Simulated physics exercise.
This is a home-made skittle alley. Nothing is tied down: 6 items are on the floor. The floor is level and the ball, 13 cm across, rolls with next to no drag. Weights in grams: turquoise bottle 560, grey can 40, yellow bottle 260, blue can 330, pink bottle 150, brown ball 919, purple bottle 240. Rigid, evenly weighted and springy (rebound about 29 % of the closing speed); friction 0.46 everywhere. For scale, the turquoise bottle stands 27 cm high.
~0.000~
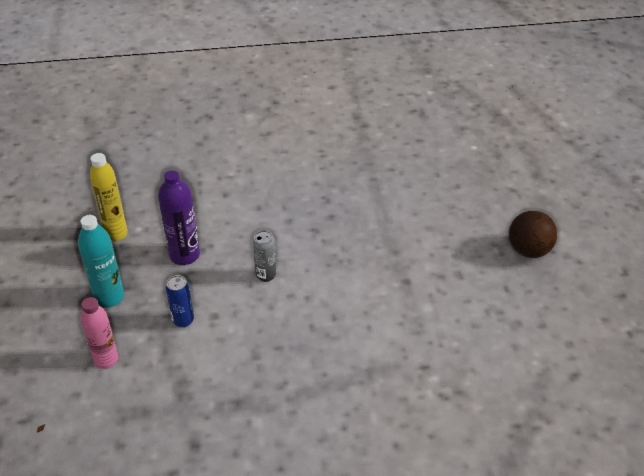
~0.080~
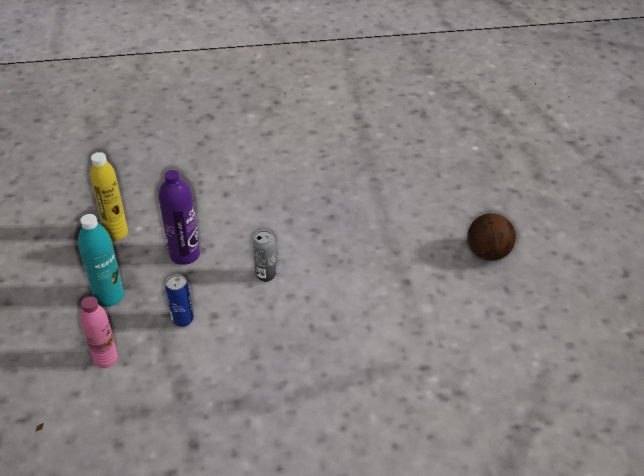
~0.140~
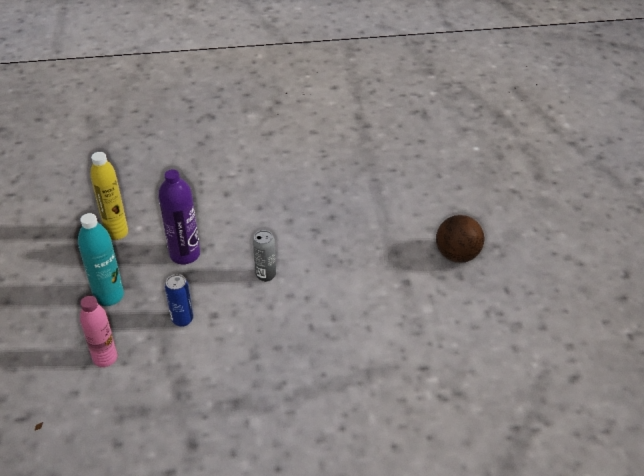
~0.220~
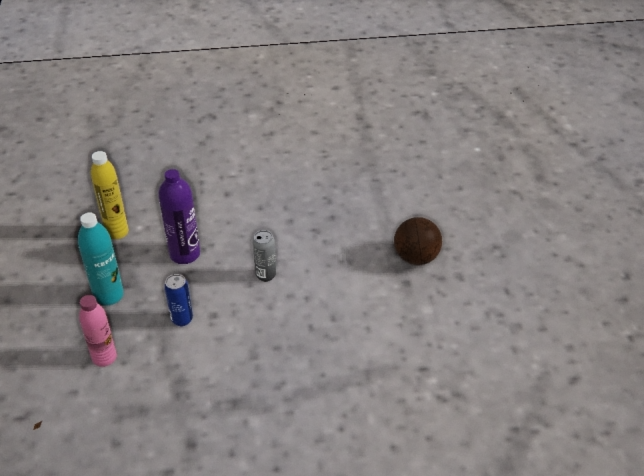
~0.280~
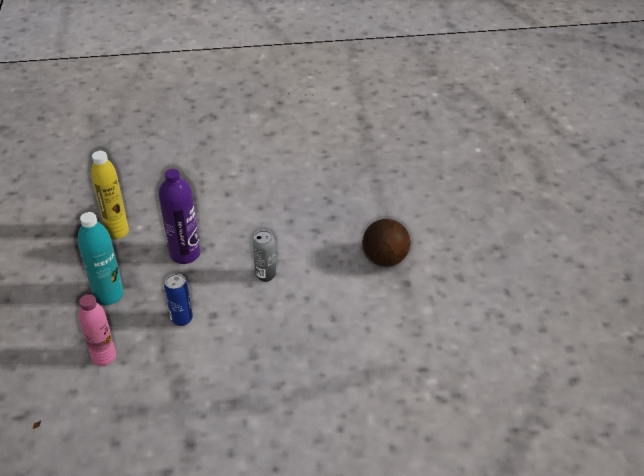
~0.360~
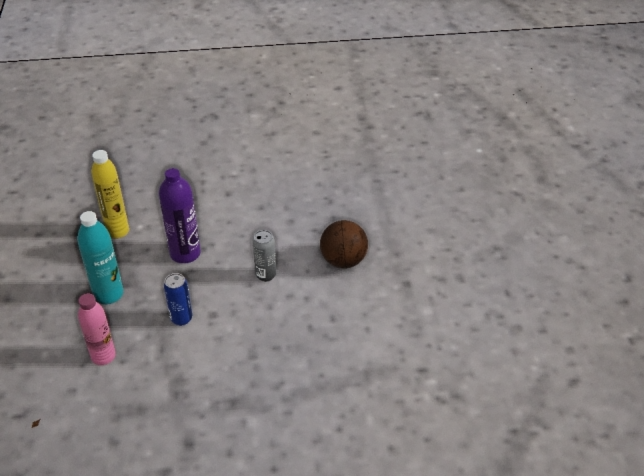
The footage shows a brown ball rolling from right to left across a speckled grey floor toward a grey can, drawing close to it, while the can, a blue can and turquoise, yellow, pink and purple bottles stand still.
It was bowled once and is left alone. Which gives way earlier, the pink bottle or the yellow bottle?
The second of the two, the yellow bottle.
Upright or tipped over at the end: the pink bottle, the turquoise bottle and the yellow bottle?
The pink bottle stays upright; the turquoise bottle topples; the yellow bottle tips over.
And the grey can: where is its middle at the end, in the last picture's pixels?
Near (170, 271).
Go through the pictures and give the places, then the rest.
In the first picture, ball has run 0 cm; brown ball (533, 234); pink bottle (98, 332); yellow bottle (107, 197).
In the second picture, ball has run 11 cm; brown ball (492, 237); blue can (180, 302).
In the third picture, ball has run 20 cm; brown ball (460, 239); turquoise bottle (99, 259).
In the fourth picture, ball has run 31 cm; brown ball (418, 241); blue can (179, 301).
In the fifth picture, ball has run 39 cm; brown ball (386, 243); turquoise bottle (99, 258).
In the sixth picture, ball has run 50 cm; brown ball (344, 245); pink bottle (95, 329); yellow bottle (109, 194).
After 0.96 s, ball has run 111 cm; brown ball near (111, 252); yellow bottle 27° off upright near (89, 186); grey can on its side; purple bottle 15° off upright.
After 2.16 s, ball has run 176 cm; yellow bottle on its side near (65, 201); grey can on its side; turquoise bottle on its side.
In the end (4.0 s), toppled on the floor, turquoise bottle, grey can and yellow bottle; not toppled but over 8 cm from the start, purple bottle; the other 2 under 8 cm from the start. At the end, from the last picture's camera, pink bottle near (95, 329), yellow bottle near (63, 203). Pink bottle was never lost; yellow bottle went at 1.02 s.
